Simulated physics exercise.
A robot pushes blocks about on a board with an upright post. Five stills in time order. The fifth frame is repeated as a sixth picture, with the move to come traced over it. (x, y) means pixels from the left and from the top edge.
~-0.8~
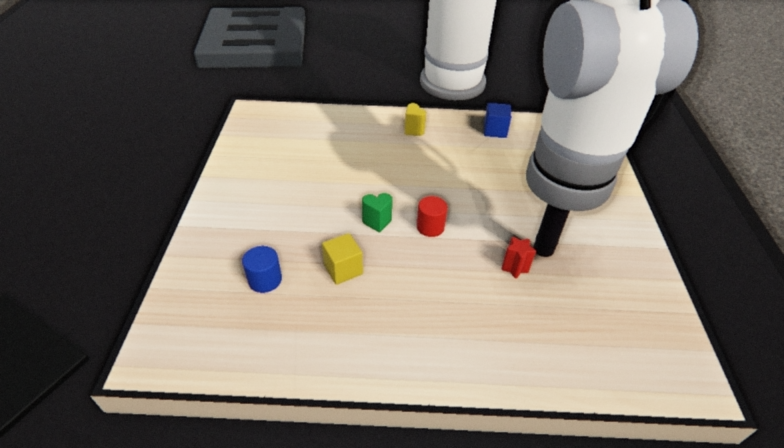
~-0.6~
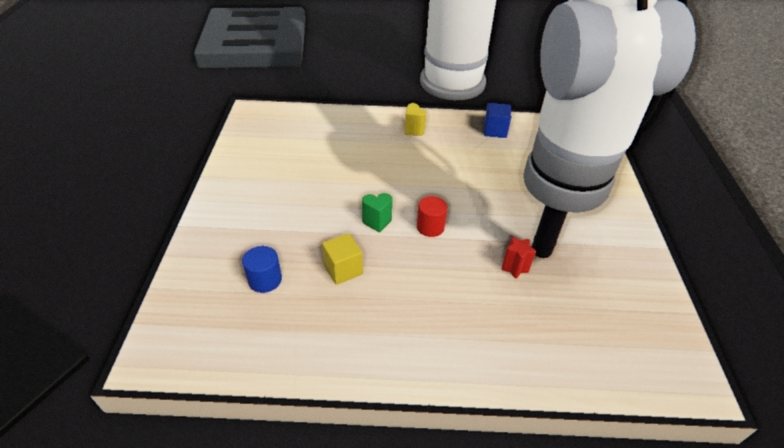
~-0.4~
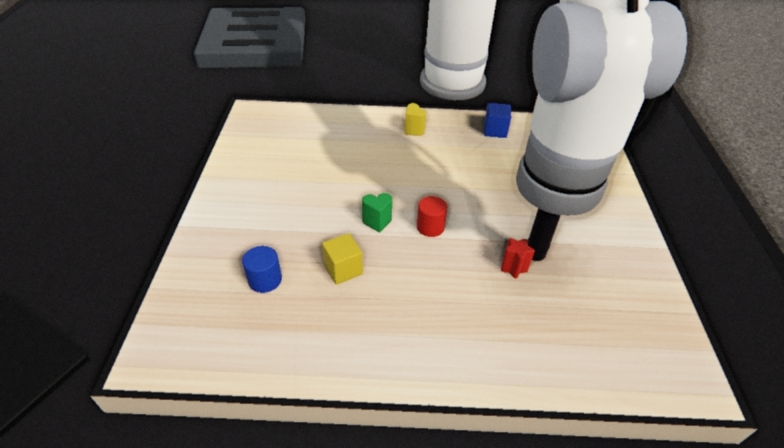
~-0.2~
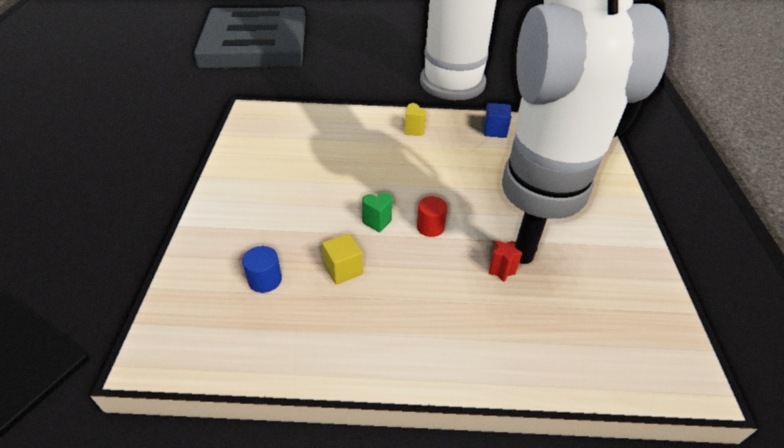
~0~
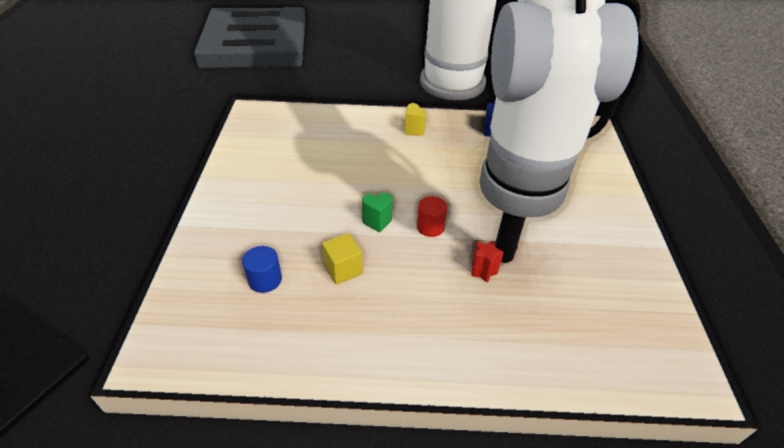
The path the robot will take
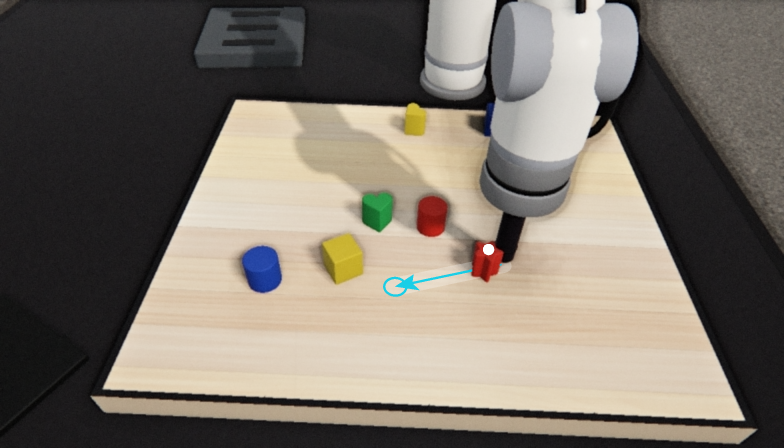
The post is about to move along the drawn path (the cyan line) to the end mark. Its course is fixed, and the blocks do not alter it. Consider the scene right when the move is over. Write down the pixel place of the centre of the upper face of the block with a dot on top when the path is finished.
The middle of its upper face will lie at (377, 274).
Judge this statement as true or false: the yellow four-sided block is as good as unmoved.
That claim is true.
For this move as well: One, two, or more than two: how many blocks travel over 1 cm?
The way I see it, the answer is one.
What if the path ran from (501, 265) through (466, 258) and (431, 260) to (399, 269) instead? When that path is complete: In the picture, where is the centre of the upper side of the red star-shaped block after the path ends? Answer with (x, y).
I'd place it at (461, 252), taking the centre of its top.
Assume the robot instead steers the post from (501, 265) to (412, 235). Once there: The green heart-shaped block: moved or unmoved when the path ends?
Here's my answer: The green heart-shaped block remains in position.
Drawn move, from (501, 265) directly to (395, 287); the dot is on the red star-shaped block.
The first path, step by step. One third of the way, post at (468, 263); red star-shaped block at (452, 257).
Two thirds of the way, post at (433, 270); red star-shaped block at (415, 265).
At the end, post at (396, 278); yellow four-sided block still; red star-shaped block at (377, 274).
